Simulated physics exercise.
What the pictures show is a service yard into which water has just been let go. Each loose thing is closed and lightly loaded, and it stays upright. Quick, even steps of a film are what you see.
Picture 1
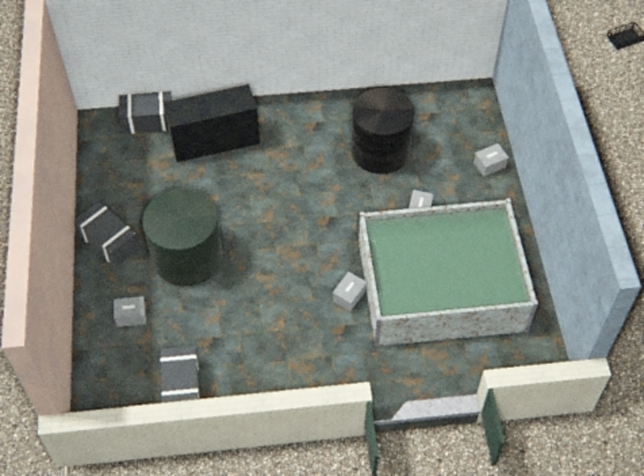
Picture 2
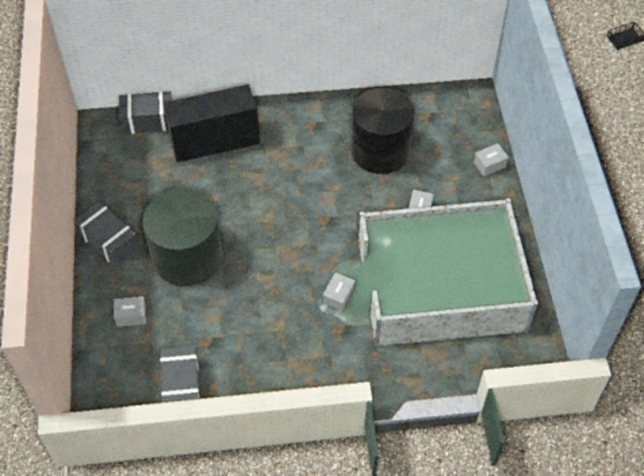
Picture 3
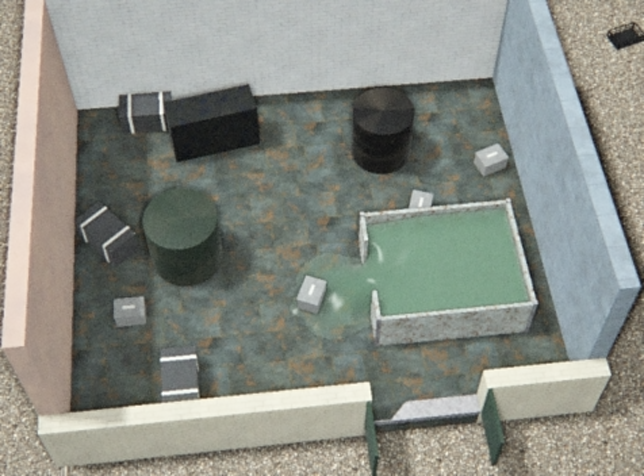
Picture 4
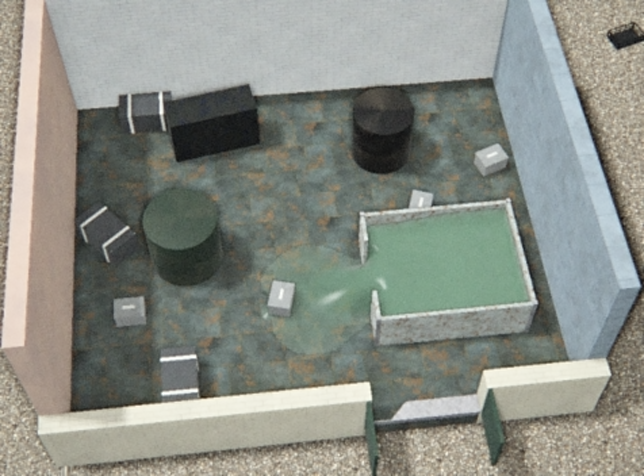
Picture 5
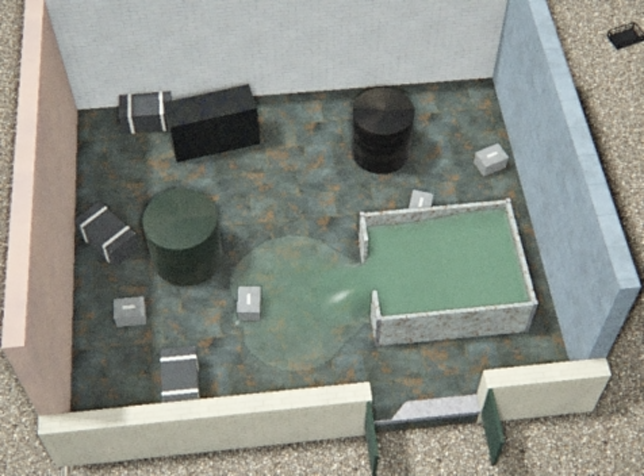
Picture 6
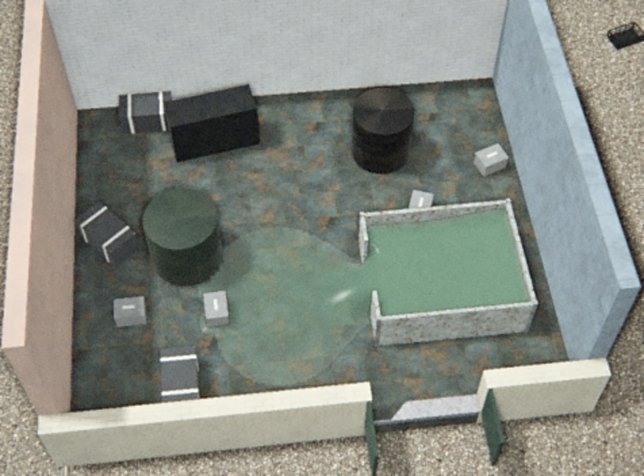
In a walled yard, green water spreads from an opened tank and pushes a small gray box left.
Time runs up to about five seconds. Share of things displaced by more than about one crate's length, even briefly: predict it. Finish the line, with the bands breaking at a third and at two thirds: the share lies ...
The share lies between a third and two thirds.
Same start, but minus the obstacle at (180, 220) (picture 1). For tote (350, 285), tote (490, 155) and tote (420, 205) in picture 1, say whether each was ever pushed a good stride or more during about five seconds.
Going through them in order: First got well clear, second kept nearby, third kept nearby.
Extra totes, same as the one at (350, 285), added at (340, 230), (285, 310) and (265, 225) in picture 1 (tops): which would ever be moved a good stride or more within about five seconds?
In sequence: Hardly budges; knocked well away; knocked well away.
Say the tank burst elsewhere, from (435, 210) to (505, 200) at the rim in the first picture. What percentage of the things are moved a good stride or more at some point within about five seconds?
I'd guess close to 40 percent.
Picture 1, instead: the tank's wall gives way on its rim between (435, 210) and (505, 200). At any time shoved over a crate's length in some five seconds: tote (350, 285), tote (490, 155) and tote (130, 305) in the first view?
Here is how they go, in order: Fails to go that far, dislodged that far, and fails to go that far.
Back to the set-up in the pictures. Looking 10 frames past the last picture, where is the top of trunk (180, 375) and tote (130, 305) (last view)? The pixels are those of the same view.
First object near (84, 384); second object near (84, 306).
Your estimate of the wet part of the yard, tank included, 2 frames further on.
About 30 in a hundred.
A moment on, 1 of 7 are well off their spots; 0 afloat.
Next, 3 of 7 are well off their spots; 3 afloat.
Later, 3 of 7 are well off their spots; 3 afloat.
In the end, 4 of 7 are well off their spots, and 4 have been at some point; 4 afloat.
